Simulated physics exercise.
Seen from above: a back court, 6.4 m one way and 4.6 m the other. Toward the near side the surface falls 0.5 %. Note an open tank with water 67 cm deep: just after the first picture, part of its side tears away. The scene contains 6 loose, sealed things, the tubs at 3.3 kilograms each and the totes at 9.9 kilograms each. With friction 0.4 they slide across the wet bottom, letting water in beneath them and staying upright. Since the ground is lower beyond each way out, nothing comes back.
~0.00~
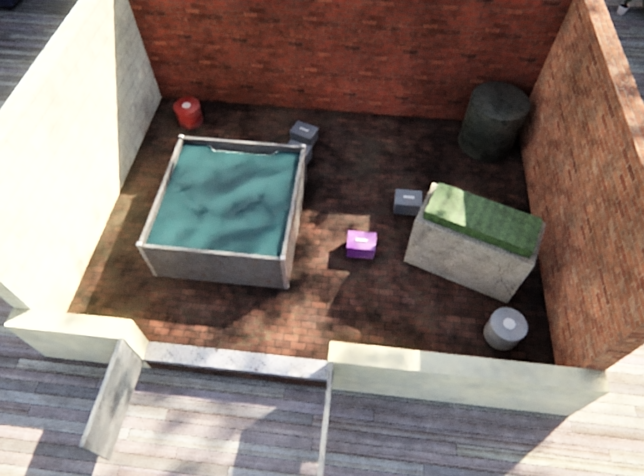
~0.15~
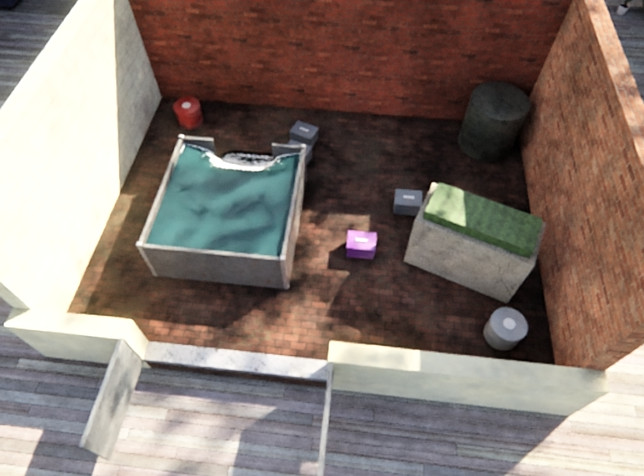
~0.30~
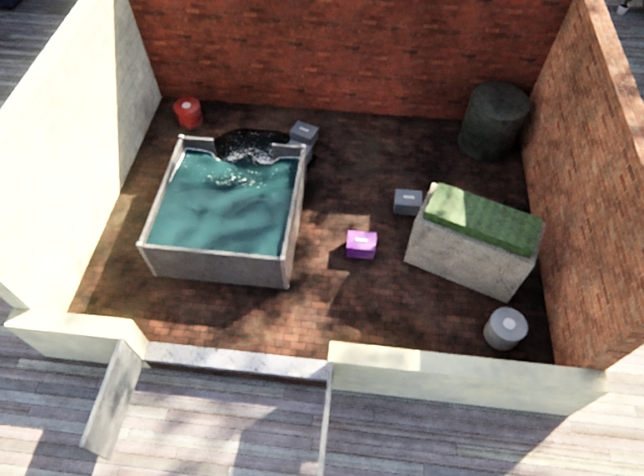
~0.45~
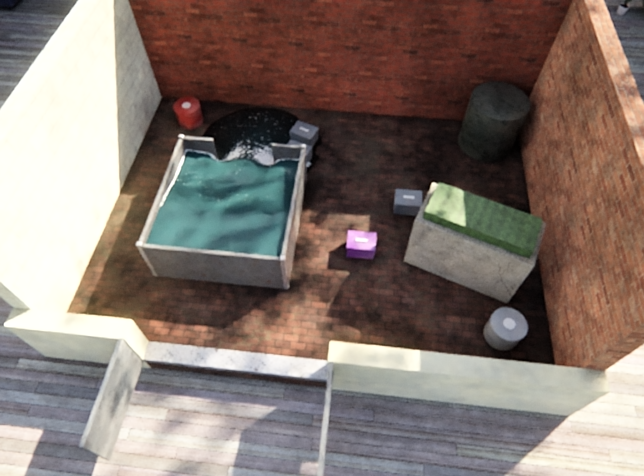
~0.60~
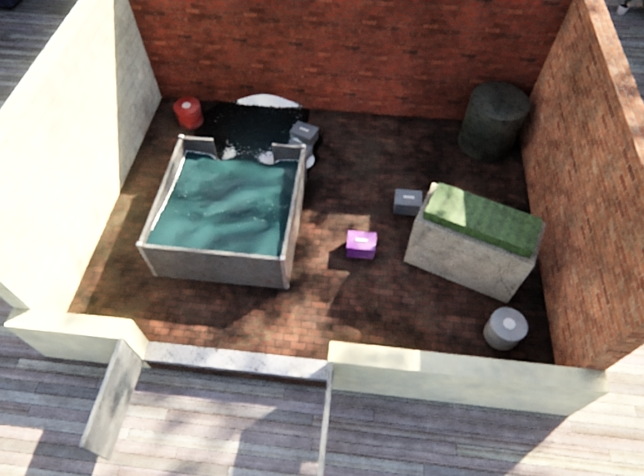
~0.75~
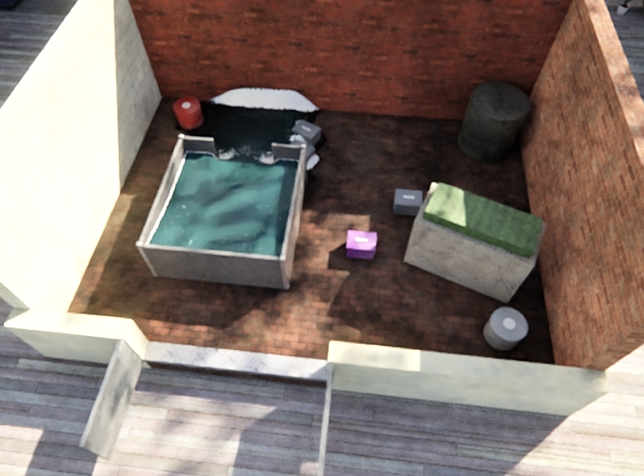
In this clip, seen from above, the far side of an open water tank in a brick-walled court gives way, and water pours out and spreads across the floor toward the back wall, while the purple box stays in place.
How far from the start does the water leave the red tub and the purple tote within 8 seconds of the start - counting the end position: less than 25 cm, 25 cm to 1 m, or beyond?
Here's my call: The red tub is pushed a long way while the purple tote remains in place.
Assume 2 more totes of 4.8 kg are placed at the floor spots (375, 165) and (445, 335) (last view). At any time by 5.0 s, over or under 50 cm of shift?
Lab note - in order: Above threshold / below threshold.
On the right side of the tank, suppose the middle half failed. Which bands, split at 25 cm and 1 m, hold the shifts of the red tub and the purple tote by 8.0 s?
Log: Red tub large displacement; purple tote large displacement.
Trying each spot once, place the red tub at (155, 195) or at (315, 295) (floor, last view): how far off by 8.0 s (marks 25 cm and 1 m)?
Well, it gets swept off on the first try and is shoved partway on the second.
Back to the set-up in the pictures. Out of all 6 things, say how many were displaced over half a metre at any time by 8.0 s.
4 in all.
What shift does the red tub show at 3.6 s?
Roughly 400 cm by then.
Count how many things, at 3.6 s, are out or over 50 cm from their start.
I make it 2.
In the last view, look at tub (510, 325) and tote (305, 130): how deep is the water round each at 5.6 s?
Depths: Near 3 cm, then near 11 cm.
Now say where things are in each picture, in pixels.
In the first picture, the red tub at (187, 106) rests on the ground; the purple tote at (362, 240) rests on the ground; water covers 3.4 m2; 0 of 6 have shifted.
In the second picture, the red tub at (187, 106) rests on the ground; the purple tote at (362, 240) rests on the ground; 4.0 m2 under water; 0 of 6 have shifted.
In the third picture, the red tub at (187, 106) rests on the ground; the purple tote at (362, 240) rests on the ground; water covers 4.7 m2; 0 of 6 have shifted.
In the fourth picture, the red tub at (187, 106) rests on the ground; the purple tote at (362, 240) rests on the ground; water covers 5.6 m2; 0 of 6 have shifted.
In the fifth picture, the red tub at (187, 106) rests on the ground; the purple tote at (362, 240) rests on the ground; water covers 6.3 m2; 0 of 6 have shifted.
In the sixth picture, the red tub at (187, 106), on the bottom; the purple tote at (362, 240), on the bottom; water covers 6.6 m2; 0 of 6 have shifted.
After 1.6 s the red tub is near (158, 100), 0.5 m from its start, afloat; the purple tote is near (362, 240), 0.0 m from its start, aground; 0 of 6 are out; 1 afloat.
After 3.6 s the red tub is near (87, 305), 3.8 m from its start, afloat; the purple tote is near (362, 240), 0.0 m from its start, aground; 0 of 6 are out; 1 afloat.
After 5.6 s the red tub is near (80, 275), 3.5 m from its start, afloat; the purple tote is near (362, 240), 0.0 m from its start, aground; 0 of 6 are out; 2 afloat.
After 8.0 s the red tub is near (135, 307), 3.8 m from its start, afloat; the purple tote is near (358, 243), 0.1 m from its start, aground; 0 of 6 are out; 2 afloat.
